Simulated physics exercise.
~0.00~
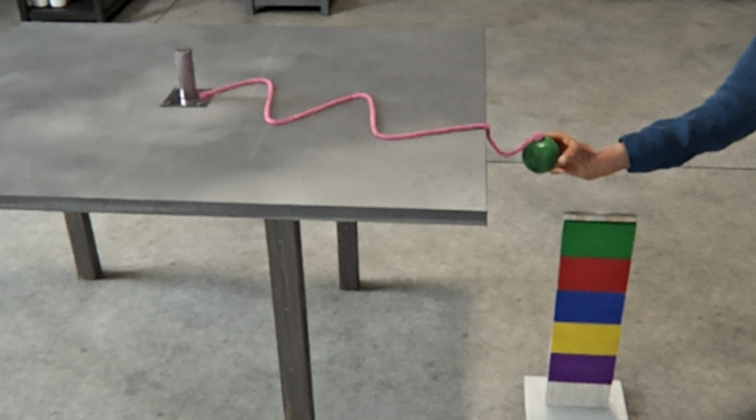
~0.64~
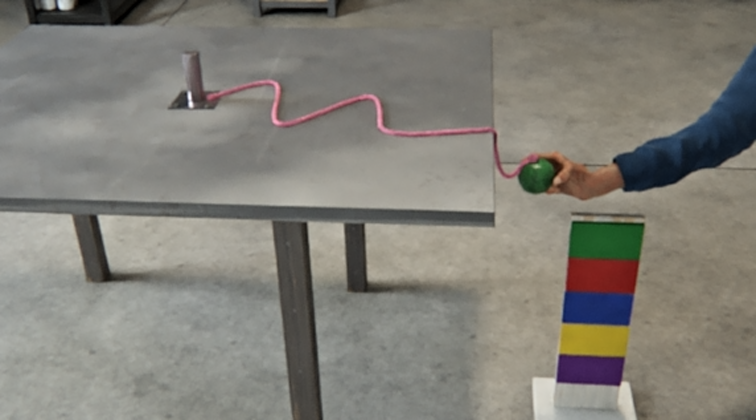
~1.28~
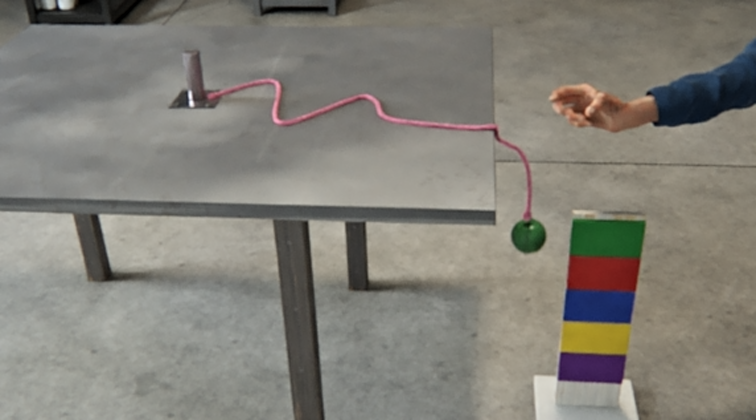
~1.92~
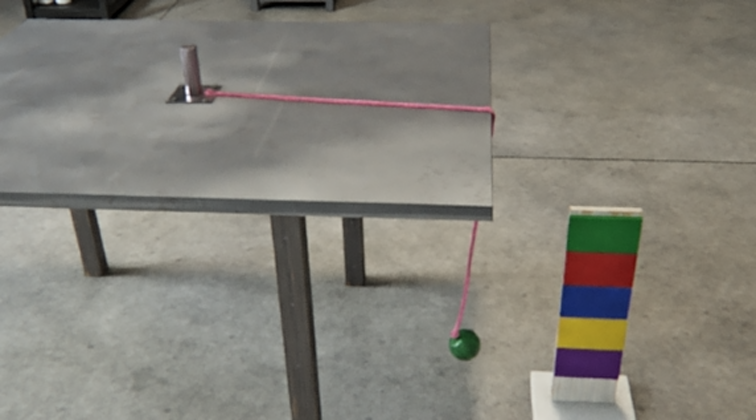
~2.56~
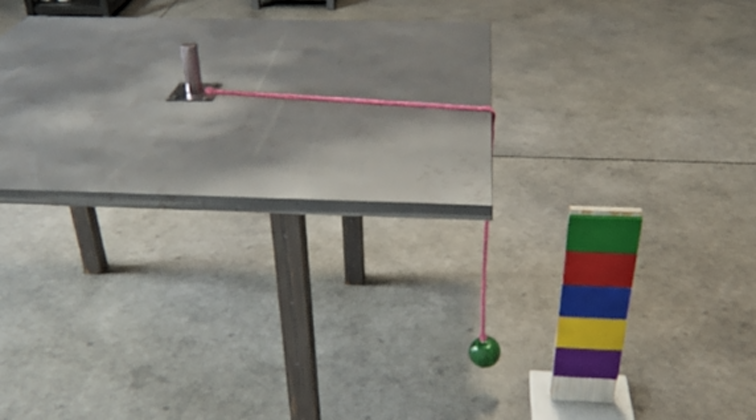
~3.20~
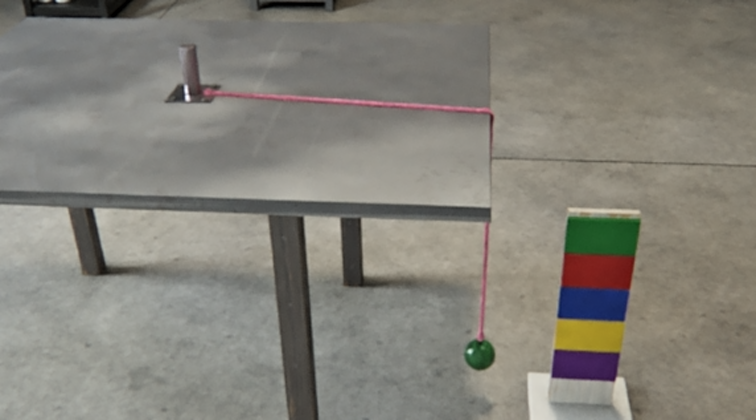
A green ball on a slack pink cord is held beyond a table's edge, then drops as the hand lets go, pulling the cord straight from its post. It swings slightly beneath the edge and ends hanging level with the purple band of the coloured stand.
